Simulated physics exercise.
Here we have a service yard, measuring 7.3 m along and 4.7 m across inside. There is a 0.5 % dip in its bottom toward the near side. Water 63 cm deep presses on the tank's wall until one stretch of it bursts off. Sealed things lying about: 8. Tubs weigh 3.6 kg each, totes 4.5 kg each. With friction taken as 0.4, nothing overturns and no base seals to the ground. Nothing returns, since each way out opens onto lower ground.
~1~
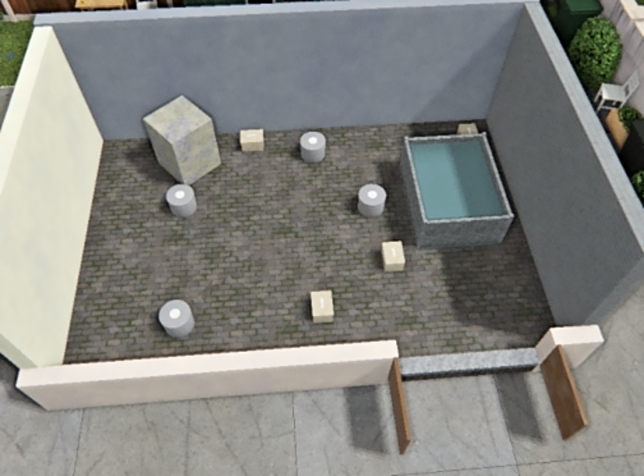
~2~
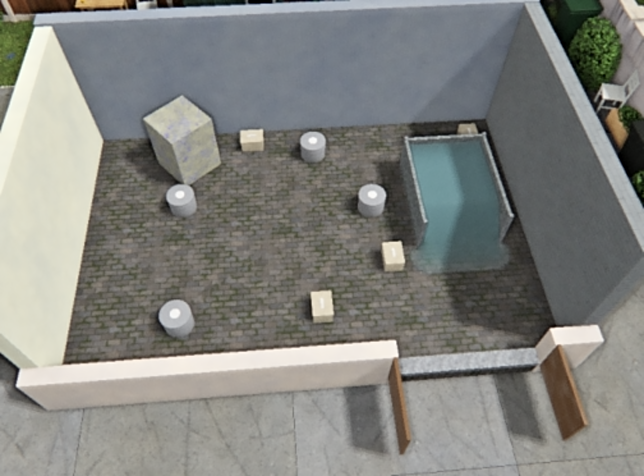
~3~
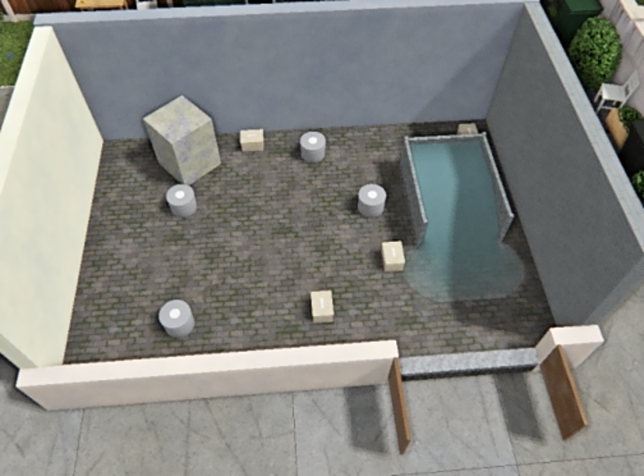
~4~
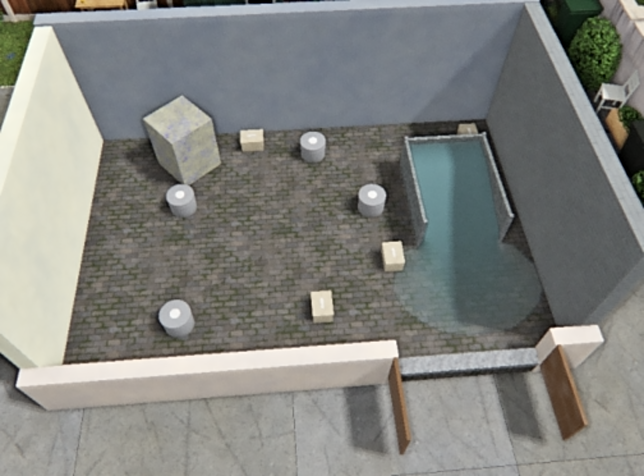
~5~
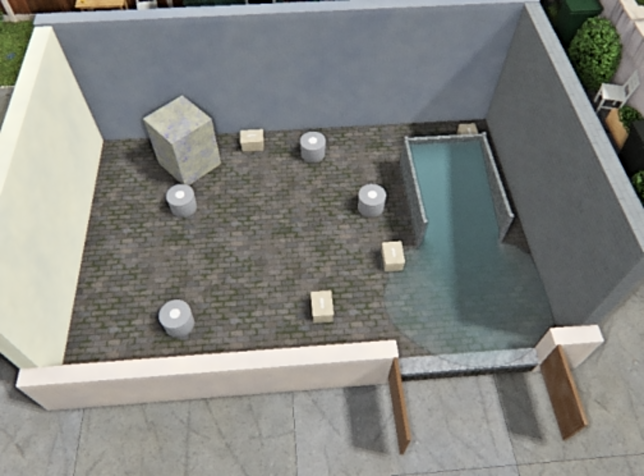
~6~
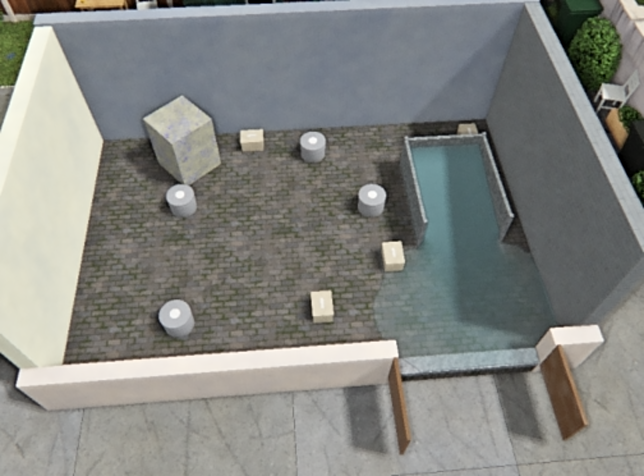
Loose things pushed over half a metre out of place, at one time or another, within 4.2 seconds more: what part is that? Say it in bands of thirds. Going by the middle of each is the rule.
It will be a small part, under one third.
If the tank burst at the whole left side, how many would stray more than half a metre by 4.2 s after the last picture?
Then 7.
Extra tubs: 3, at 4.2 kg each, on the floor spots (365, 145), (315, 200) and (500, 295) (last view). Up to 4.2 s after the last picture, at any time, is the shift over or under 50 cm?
In order: Within it, within it, beyond it.
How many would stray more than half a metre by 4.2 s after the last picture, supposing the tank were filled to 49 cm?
It would come to 0 of them.
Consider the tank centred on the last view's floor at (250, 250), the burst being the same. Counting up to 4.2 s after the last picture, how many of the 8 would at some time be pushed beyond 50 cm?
The count would be 4.
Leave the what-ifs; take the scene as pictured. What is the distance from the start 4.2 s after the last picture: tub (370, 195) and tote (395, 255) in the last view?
Respectively, 0 centimetres and 0 centimetres.
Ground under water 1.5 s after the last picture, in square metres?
Somewhere around 9.5 m2, roughly.
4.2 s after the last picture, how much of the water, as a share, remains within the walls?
Remaining: Approx. 32 per cent.
Then, 0.4 s after the last picture 0 of 8 are over 50 cm from their spots; 0 afloat.
Then, 1.5 s after the last picture 0 of 8 are over 50 cm from their spots; 0 afloat.
Then, 2.8 s after the last picture 0 of 8 are over 50 cm from their spots; 0 afloat.
Then, 4.2 s after the last picture 0 of 8 are over 50 cm from their spots, and 0 have been at some point; 0 afloat.
